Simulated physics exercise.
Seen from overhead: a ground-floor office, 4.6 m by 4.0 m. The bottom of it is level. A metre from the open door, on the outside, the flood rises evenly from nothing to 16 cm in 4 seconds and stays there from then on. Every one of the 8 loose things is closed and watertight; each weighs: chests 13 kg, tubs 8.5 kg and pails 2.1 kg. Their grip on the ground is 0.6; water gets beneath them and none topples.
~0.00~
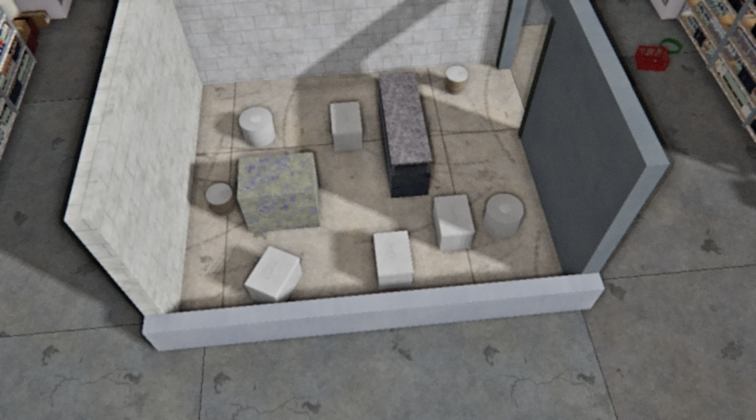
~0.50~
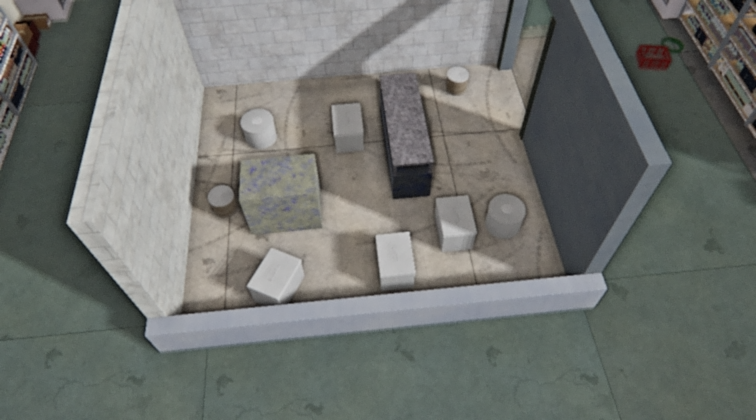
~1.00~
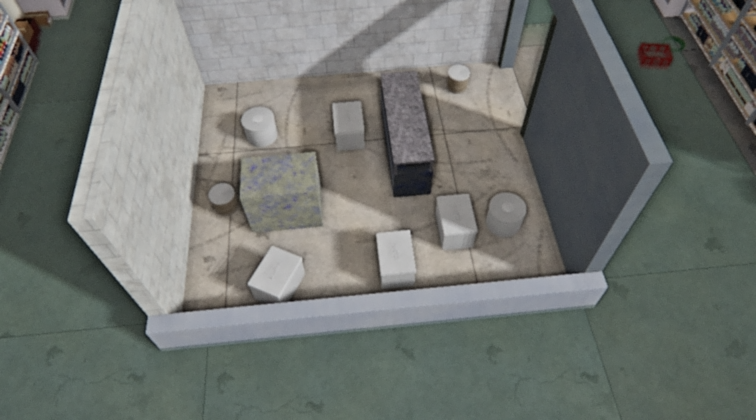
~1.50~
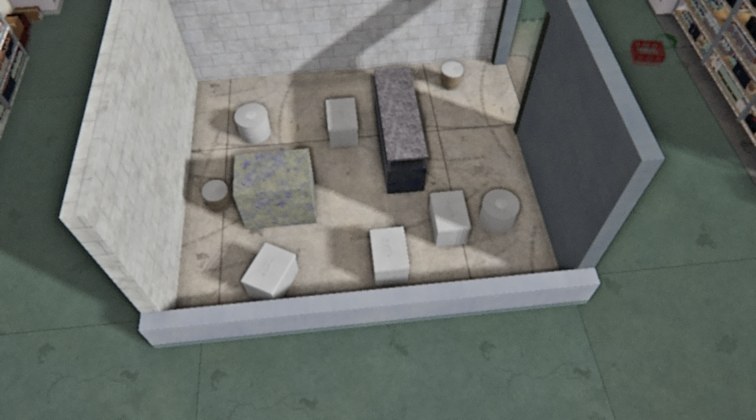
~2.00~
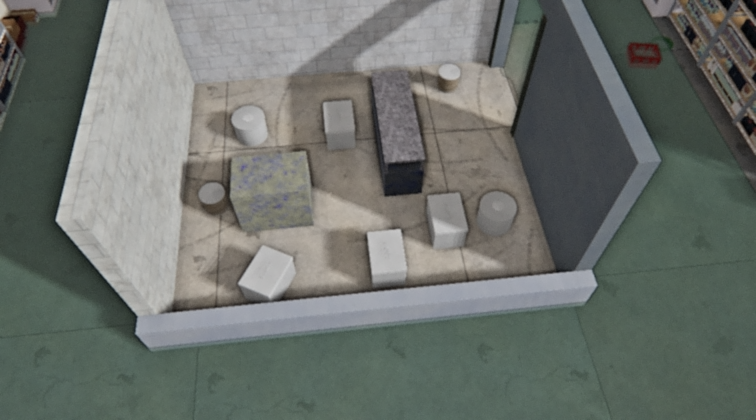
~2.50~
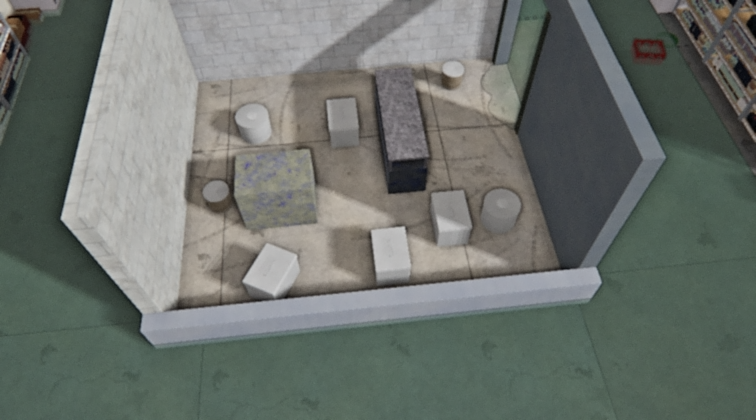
A ground-floor office with an open top is seen from high overhead, with shelves at the outer corners. Pale blocks and cylinders stand around a mottled grey-green block and a long dark one, between white walls and a dark grey right wall, with a red object outside at upper right. The grey ground outside turns murky green, then a small greenish patch of water edges through the doorway as the camera sways slightly and the furnishings stay put.
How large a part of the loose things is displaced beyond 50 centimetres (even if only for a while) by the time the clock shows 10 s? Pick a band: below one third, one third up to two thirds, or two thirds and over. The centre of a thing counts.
The share is below one third.
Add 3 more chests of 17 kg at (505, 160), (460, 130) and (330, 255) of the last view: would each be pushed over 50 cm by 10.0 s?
Respectively, lower, higher and lower.
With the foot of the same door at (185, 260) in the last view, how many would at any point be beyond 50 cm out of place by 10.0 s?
Count: 3.
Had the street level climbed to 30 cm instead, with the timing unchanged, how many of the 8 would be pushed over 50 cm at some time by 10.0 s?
In that case the number is 7.
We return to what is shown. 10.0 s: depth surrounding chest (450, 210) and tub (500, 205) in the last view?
Close to 4 and 5 centimetres.
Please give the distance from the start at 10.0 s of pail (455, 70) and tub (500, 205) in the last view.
They've ended up 300 cm and 10 cm away, in that order.
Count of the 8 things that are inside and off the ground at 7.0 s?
Count: 1.
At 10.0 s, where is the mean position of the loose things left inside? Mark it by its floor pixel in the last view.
Roughly at (336, 209).
After 3.5 s 0 of 8 are over 50 cm from their spots; 0 afloat.
After 4.5 s 1 of 8 are over 50 cm from their spots; 1 afloat.
After 7.0 s 1 of 8 are over 50 cm from their spots; 1 afloat.
After 10.0 s 2 of 8 are over 50 cm from their spots, and 2 have been at some point; 2 afloat.
